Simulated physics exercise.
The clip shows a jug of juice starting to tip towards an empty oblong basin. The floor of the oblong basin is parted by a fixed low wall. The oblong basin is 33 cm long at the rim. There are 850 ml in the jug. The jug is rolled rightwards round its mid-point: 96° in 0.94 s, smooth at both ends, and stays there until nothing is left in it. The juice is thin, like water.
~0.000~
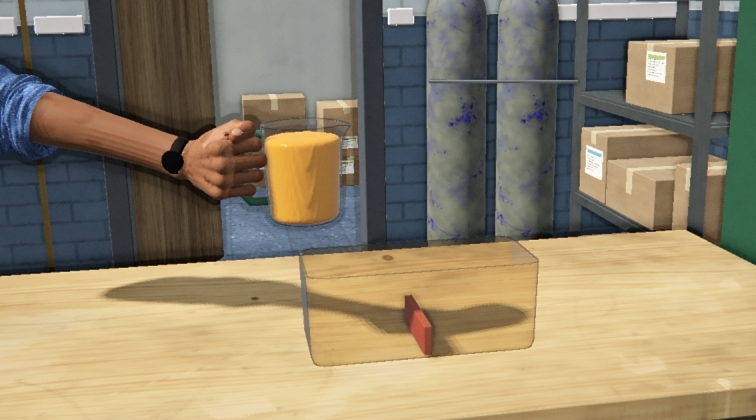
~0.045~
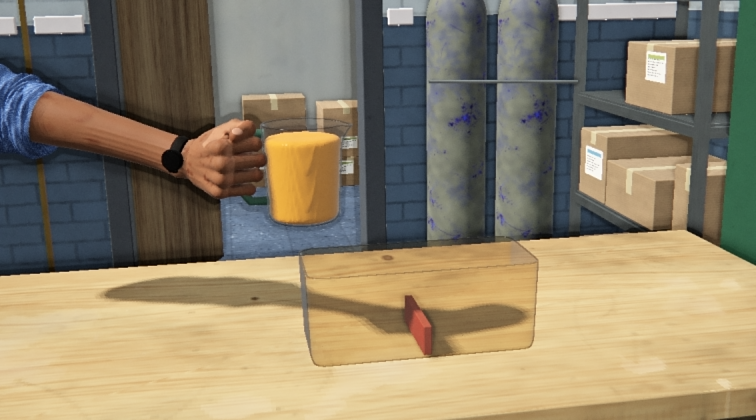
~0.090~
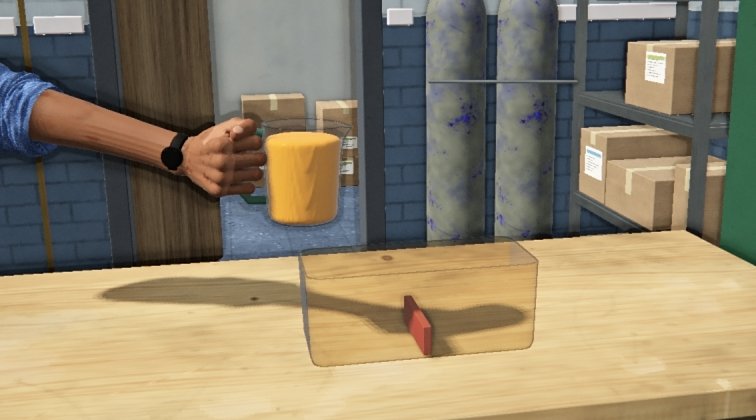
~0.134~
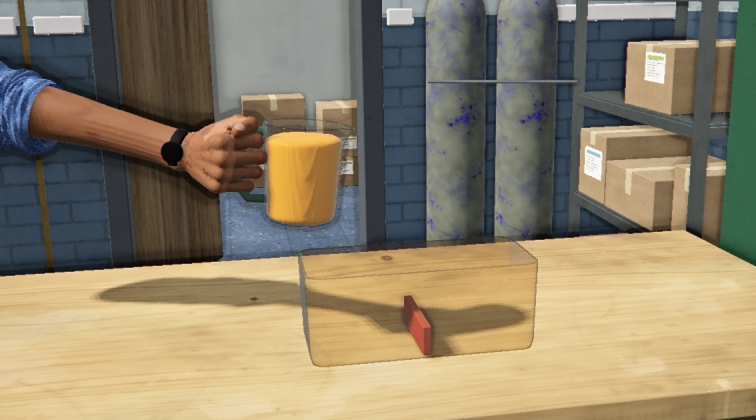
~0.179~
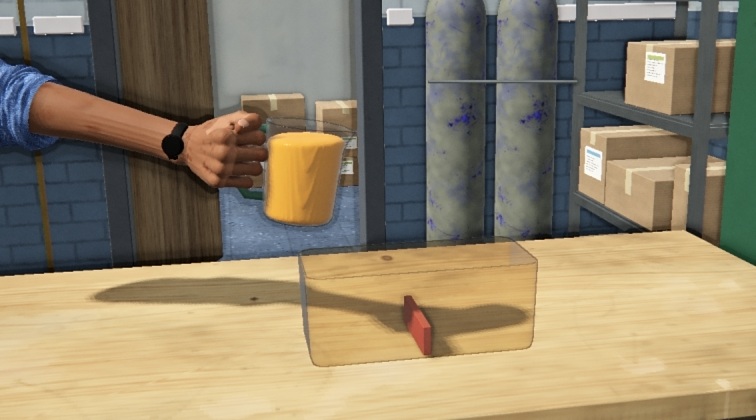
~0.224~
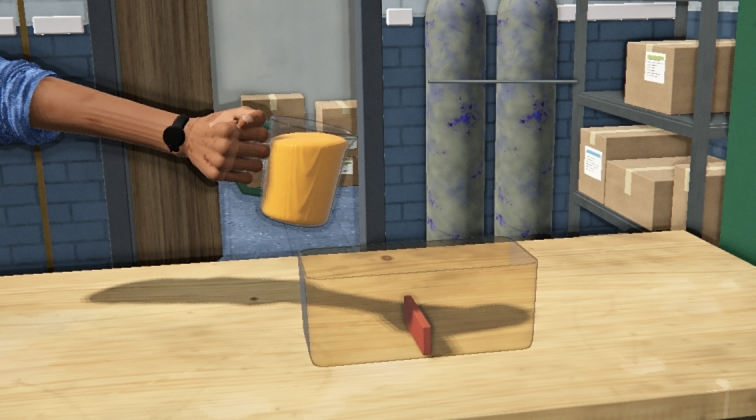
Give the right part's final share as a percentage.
The far part has some 47 per cent.
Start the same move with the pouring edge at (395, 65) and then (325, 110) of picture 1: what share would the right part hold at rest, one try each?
In turn about 90 and 10 per cent.
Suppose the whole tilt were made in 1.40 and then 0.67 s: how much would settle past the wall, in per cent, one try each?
In turn about 50 and 45 per cent.
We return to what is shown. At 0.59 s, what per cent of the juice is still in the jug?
About 82 per cent.
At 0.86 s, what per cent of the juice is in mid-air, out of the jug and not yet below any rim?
Near 18 in a hundred.
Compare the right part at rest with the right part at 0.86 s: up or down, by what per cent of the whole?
It goes up by about 20.
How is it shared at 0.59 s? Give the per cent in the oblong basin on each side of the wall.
Some 2 per cent left and 2 right.
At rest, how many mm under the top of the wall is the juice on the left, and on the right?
Left about 22 mm, right about 24 mm.
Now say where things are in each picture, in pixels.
Tilt 0°; pouring edge (352, 123); surface from (264, 140) to (340, 136); the oblong basin's rim runs from (303, 265) to (525, 250); the wall's top is at (418, 311), in the first frame.
Tilt 1°; pouring edge (352, 124); surface from (264, 139) to (340, 136), in the second frame.
Tilt 2°; pouring edge (353, 125); surface from (264, 139) to (341, 137), in the third frame.
Tilt 5°; pouring edge (355, 128); surface from (267, 138) to (342, 138), in the fourth frame.
Tilt 8°; pouring edge (357, 131); surface from (268, 139) to (345, 139), in the fifth frame.
Tilt 13°; pouring edge (360, 135); surface from (269, 141) to (349, 139), in the sixth frame.
By 0.59 s the tilt is 67° and 82 per cent is still to pour, 2 is left of the wall and 2 right of it.
By 0.86 s the tilt is 94° and 37 per cent is still to pour, 16 is left of the wall and 28 right of it.
By 1.14 s the tilt is 96° and 9 per cent is still to pour, 40 is left of the wall and 47 right of it.
By 1.44 s the tilt is 96° and 1 per cent is still to pour, 50 is left of the wall and 47 right of it.
At rest 52 per cent lies left of the wall, 47 right of it and 0 outside.
